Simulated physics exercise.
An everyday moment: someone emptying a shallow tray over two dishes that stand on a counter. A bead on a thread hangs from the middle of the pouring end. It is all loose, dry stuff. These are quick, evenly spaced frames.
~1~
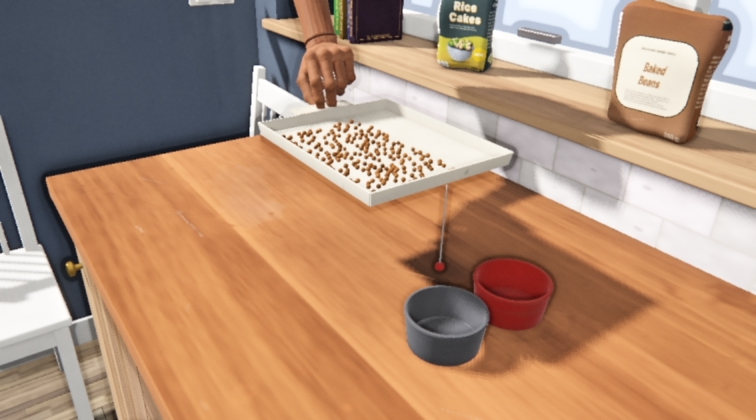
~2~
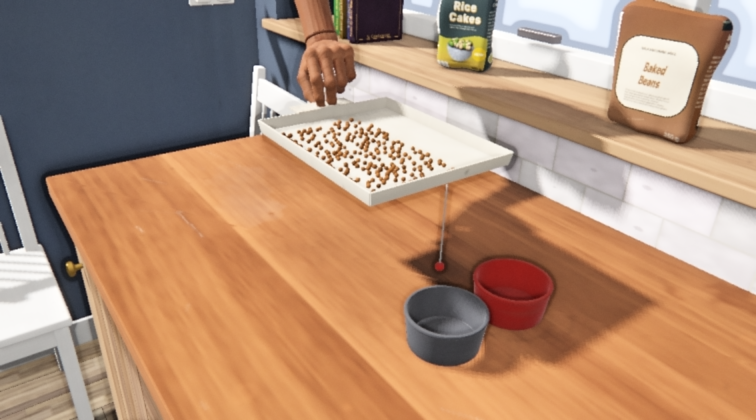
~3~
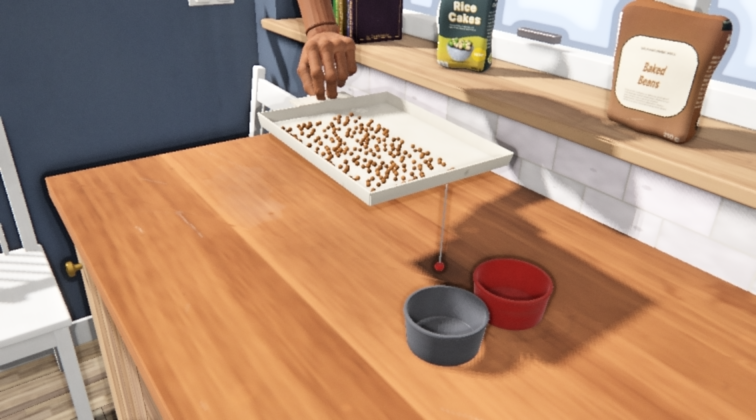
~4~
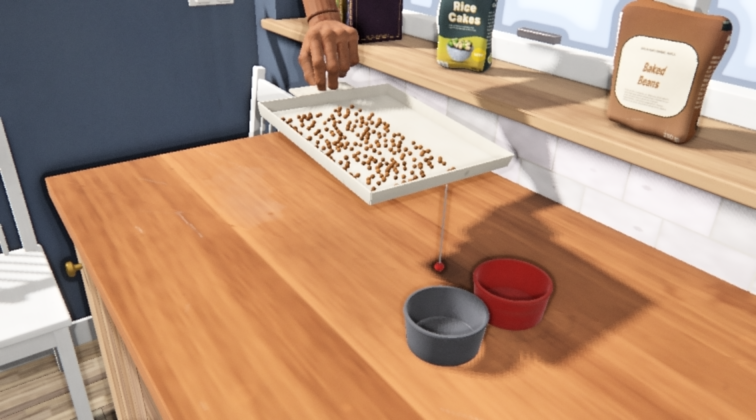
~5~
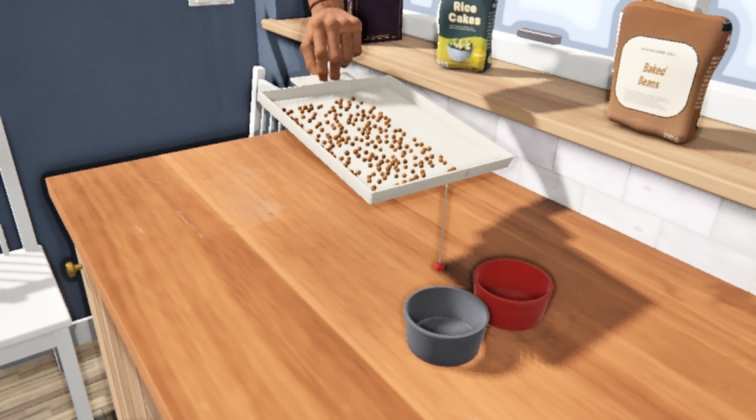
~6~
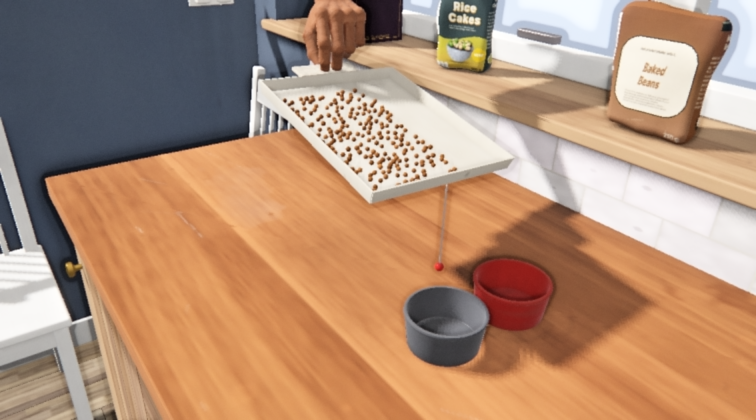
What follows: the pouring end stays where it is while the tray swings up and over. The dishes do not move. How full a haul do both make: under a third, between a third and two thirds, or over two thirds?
They take more than two thirds between them.
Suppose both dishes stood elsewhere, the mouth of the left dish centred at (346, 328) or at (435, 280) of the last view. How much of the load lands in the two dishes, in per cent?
Near 10 % and 40 %.
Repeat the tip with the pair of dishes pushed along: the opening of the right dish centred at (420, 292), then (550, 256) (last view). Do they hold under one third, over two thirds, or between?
At the first place below one third, at the second between a third and two thirds.
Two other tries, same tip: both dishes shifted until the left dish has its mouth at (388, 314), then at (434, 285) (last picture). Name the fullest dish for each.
The first try: The right dish. The second: Right.
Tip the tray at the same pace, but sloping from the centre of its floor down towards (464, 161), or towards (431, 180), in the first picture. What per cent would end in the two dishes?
The first gives 10 %, the second 60 %.
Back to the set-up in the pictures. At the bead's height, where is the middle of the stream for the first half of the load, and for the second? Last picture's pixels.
First near (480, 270), later near (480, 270).
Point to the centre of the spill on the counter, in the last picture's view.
Roughly at (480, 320).
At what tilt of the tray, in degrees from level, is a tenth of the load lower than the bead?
At about 100°.
Shortly afterwards, tray tipped steeply; all but a few on the tray; only a few in the left dish; only a few in the air.
Next, tray tipped right over; the bulk on the tray; only a few in the left dish; only a few in the right dish; only a few outside both; a little in the air.
Some moments later, tray tipped past a quarter turn; near a third in the left dish; near half in the right dish; near a quarter outside both.
In the end, tray tipped past a quarter turn; near a third in the left dish; near half in the right dish; near a quarter outside both.
